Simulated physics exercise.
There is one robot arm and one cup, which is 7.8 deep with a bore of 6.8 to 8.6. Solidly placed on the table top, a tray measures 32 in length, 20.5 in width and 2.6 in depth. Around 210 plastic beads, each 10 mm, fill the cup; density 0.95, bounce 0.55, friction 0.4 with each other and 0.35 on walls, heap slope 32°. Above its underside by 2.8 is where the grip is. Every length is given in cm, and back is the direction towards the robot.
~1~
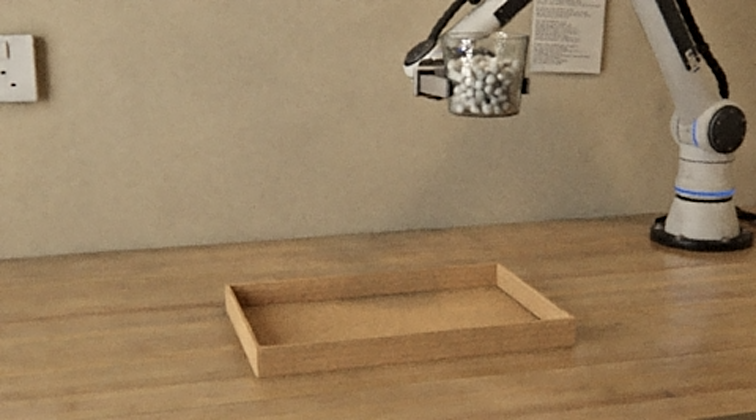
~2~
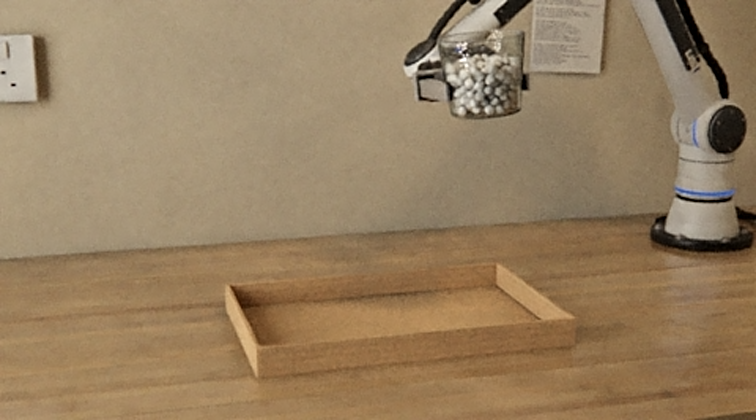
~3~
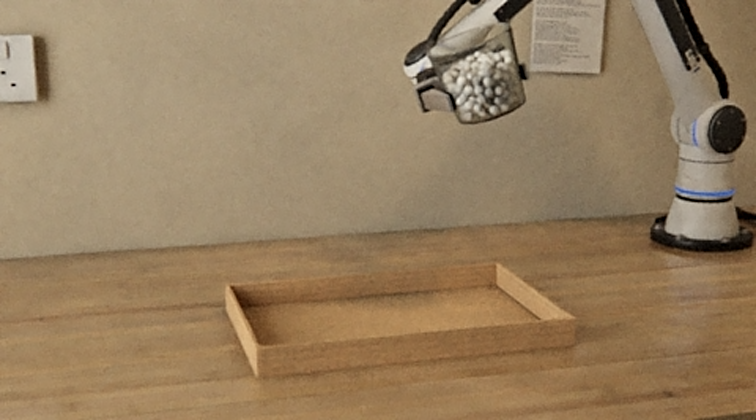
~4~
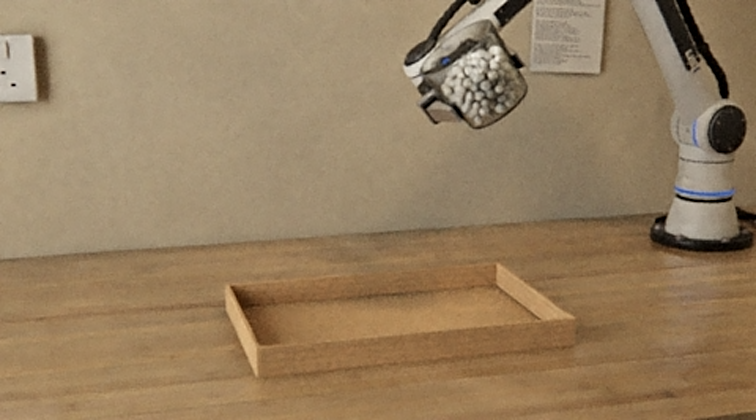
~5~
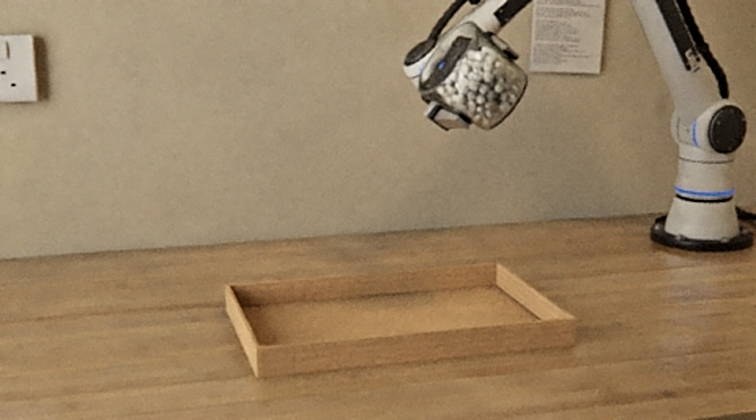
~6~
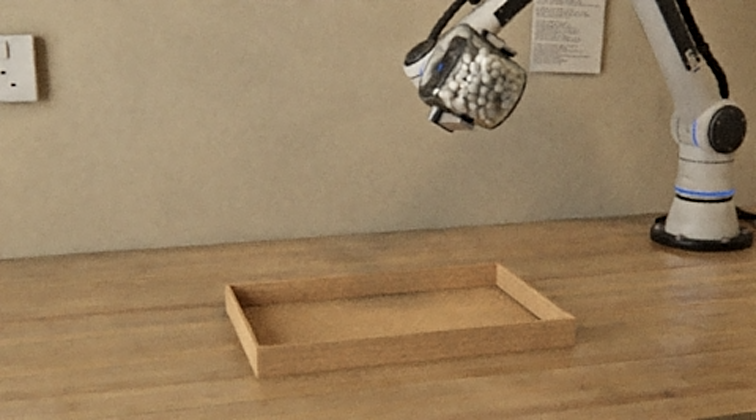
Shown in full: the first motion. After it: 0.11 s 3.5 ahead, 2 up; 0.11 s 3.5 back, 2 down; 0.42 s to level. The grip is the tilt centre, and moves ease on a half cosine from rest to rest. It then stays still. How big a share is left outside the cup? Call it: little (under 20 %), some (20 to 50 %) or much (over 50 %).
Some - 20 to 50 %.
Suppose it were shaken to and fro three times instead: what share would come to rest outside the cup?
Roughly 65 in a hundred.
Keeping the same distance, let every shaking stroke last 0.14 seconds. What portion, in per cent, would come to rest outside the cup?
Estimate: Close to 20 percent.
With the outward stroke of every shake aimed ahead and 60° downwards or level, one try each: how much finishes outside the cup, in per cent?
First try about 0 %, second try about 25 %.
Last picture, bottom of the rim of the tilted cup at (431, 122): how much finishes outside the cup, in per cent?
I'd put it at roughly 85 %.
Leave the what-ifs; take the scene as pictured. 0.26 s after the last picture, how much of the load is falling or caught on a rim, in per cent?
Roughly 35 percent.
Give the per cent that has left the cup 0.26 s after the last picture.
Roughly 35 per cent by then.
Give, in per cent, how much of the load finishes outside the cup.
Estimate: Near 40 %.
Then, 0.26 s on, tilted 58° forward, highest piece 28 above the table; 137 in the cup, 73 in flight or on a rim.
Then, 0.51 s on, tilted 13° forward, highest piece 30 above the table; 128 in the cup, 63 in the tray, 1 on the table or floor, 18 in flight or on a rim.
Then, 0.84 s on, level, highest piece 28 above the table; 128 in the cup, 77 in the tray, 5 on the table or floor.
Then, 1.89 s on, level, highest piece 28 above the table; 128 in the cup, 77 in the tray, 5 on the table or floor.
In the end, 128 in the cup, 77 in the tray, 5 on the table or floor. That is 39 % outside the cup.
